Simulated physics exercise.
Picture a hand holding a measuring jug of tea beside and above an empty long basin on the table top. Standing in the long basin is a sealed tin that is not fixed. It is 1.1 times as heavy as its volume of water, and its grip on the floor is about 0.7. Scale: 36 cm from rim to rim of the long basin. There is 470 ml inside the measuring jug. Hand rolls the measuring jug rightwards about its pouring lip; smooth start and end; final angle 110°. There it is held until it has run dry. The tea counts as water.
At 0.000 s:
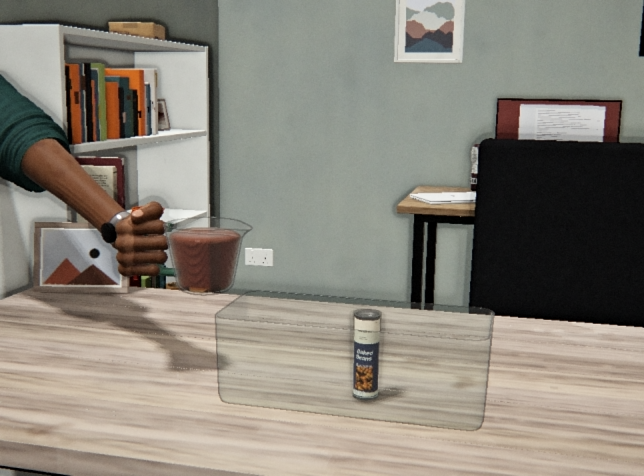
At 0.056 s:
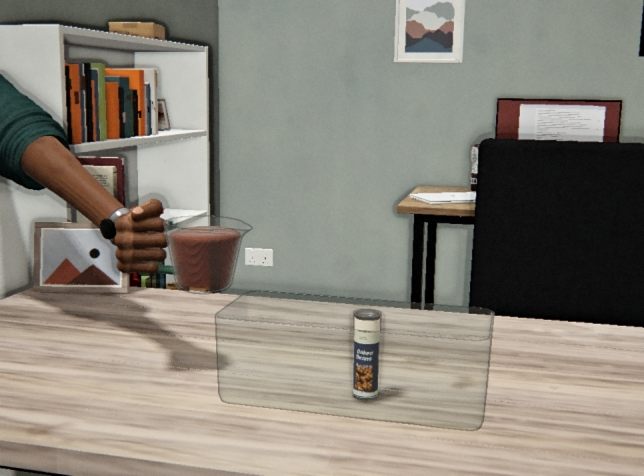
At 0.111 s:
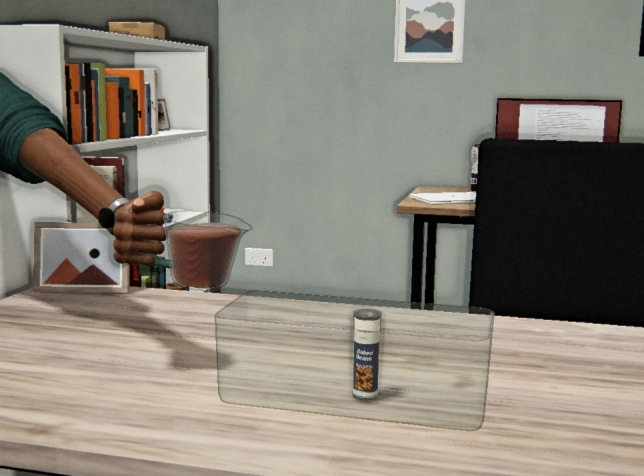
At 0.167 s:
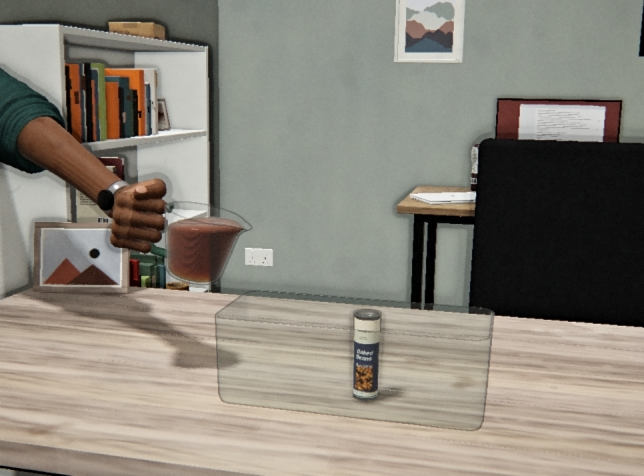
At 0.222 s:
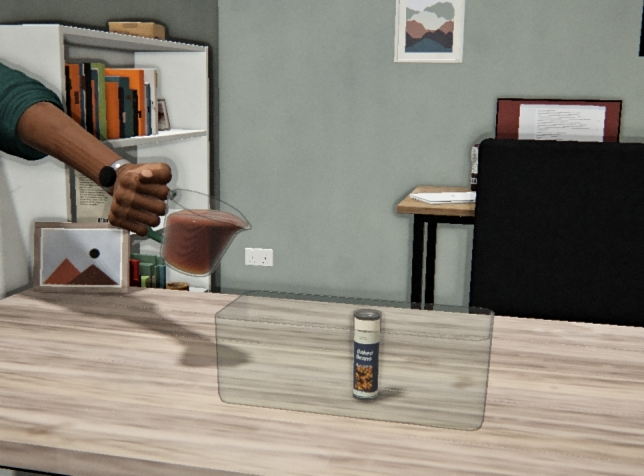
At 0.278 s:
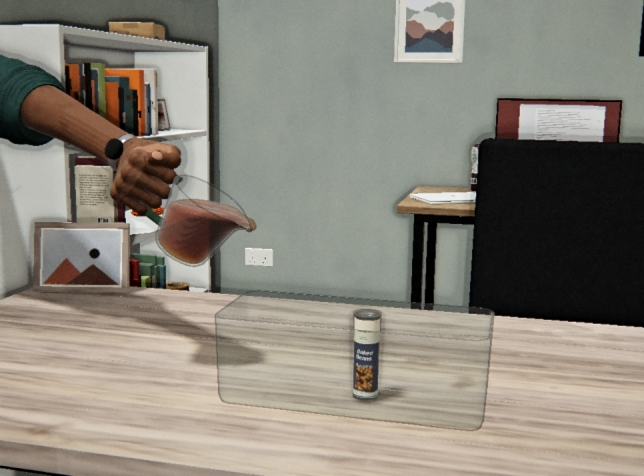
In a room with a bookshelf, a hand held a glass jug of brown tea near a clear, long basin with a small tin on a wooden table, then steadily tilted the jug rightwards.
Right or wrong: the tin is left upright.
Right.
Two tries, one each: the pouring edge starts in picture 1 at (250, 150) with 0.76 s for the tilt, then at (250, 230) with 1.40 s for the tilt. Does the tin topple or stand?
First it tips over; then it stays on its base.
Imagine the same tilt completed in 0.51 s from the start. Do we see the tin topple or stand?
Outcome - the tin remains standing.
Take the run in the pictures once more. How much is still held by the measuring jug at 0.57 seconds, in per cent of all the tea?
Close to 44 in a hundred.
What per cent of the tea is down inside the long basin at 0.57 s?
16 %, give or take.
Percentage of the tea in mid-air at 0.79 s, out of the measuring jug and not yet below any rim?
About 14 % of the total.
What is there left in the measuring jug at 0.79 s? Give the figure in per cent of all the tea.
Around 2 in a hundred.
Then, 0.57 s in, the tilt is 94° and 43 per cent is still to pour; the tin stands where it began.
Then, 0.79 s in, the tilt is 110° and 2 per cent is still to pour; the tin stands where it began.
Then, 1.01 s in, the tilt is 110° and 0 per cent is still to pour; the tin stands where it began.
Then, 1.26 s in, the tilt is 110° and 0 per cent is still to pour; the tin stands where it began.
Finally, the tin stands where it began.
